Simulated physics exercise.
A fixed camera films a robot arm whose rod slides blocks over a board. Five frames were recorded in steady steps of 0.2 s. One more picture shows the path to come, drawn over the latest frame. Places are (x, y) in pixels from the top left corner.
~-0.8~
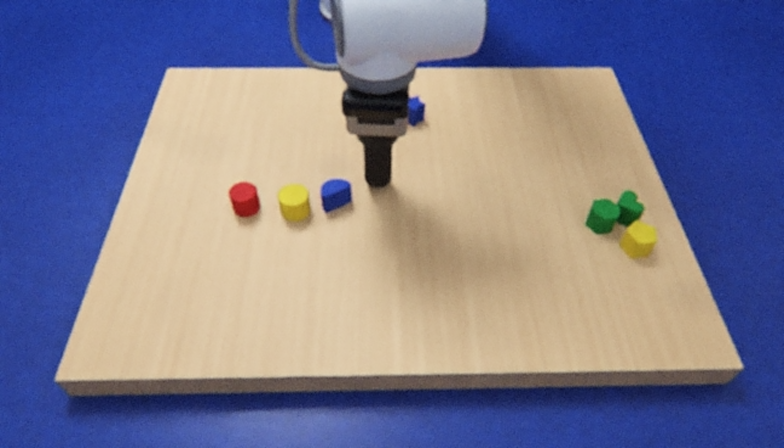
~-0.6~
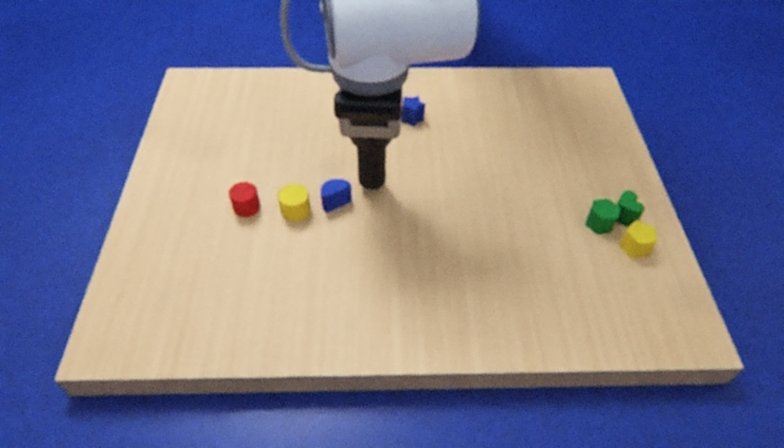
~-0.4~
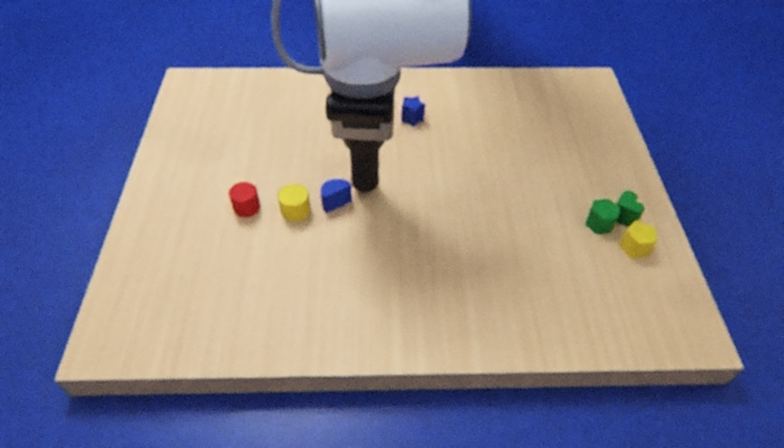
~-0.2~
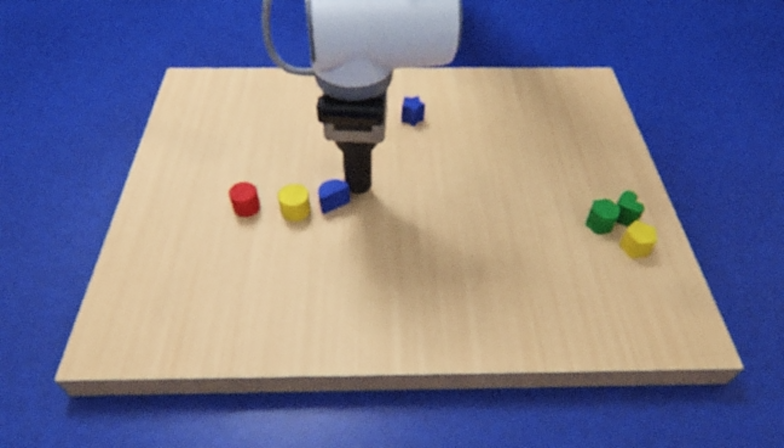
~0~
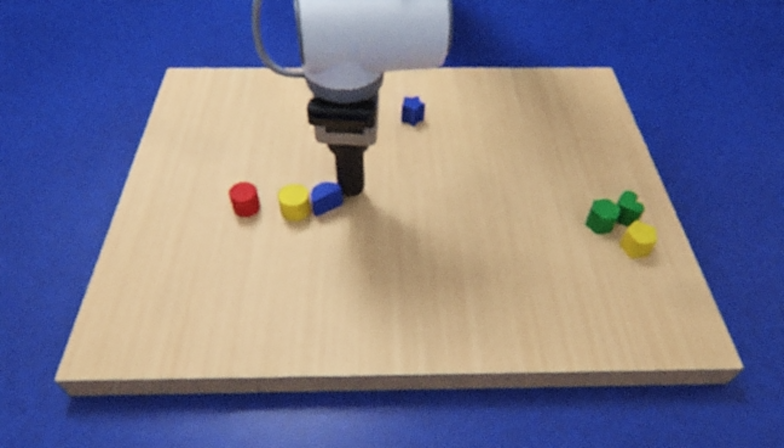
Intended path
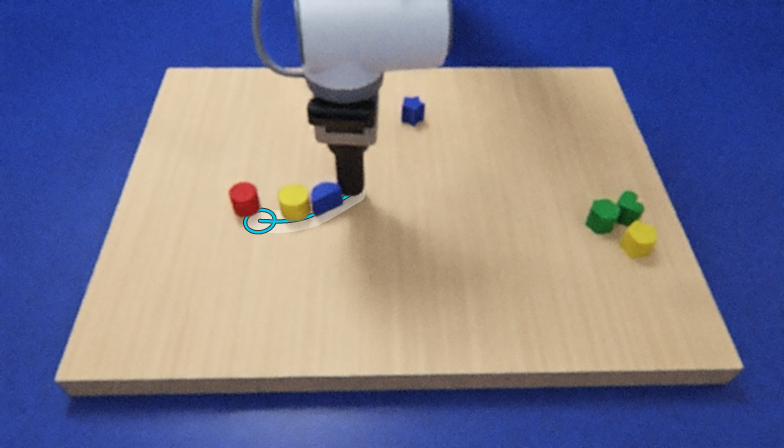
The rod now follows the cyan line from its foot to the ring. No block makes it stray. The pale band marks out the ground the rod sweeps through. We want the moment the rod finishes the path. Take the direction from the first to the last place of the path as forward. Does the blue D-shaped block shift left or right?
Moves left.
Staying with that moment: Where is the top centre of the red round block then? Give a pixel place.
At roughly (214, 180).
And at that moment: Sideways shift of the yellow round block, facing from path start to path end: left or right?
Moves right.
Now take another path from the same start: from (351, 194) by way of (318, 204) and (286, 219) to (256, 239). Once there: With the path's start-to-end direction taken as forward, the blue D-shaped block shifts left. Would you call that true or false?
Verdict: True.
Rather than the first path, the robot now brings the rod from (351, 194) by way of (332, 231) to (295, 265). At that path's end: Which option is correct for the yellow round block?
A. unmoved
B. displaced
The correct letter is B.
Drawn move, from (351, 194) through (325, 209) and (294, 220) to (260, 221).
On the path given first. One third of the way, rod (323, 202); yellow round block (273, 199); blue D-shaped block (296, 208).
Two thirds of the way, rod (292, 213); red round block (236, 189); yellow round block (261, 199); blue D-shaped block (267, 224), turned 25° anticlockwise.
At the end, rod (258, 214); red round block (214, 180); yellow round block (230, 196); blue D-shaped block (256, 229), turned 45° anticlockwise.
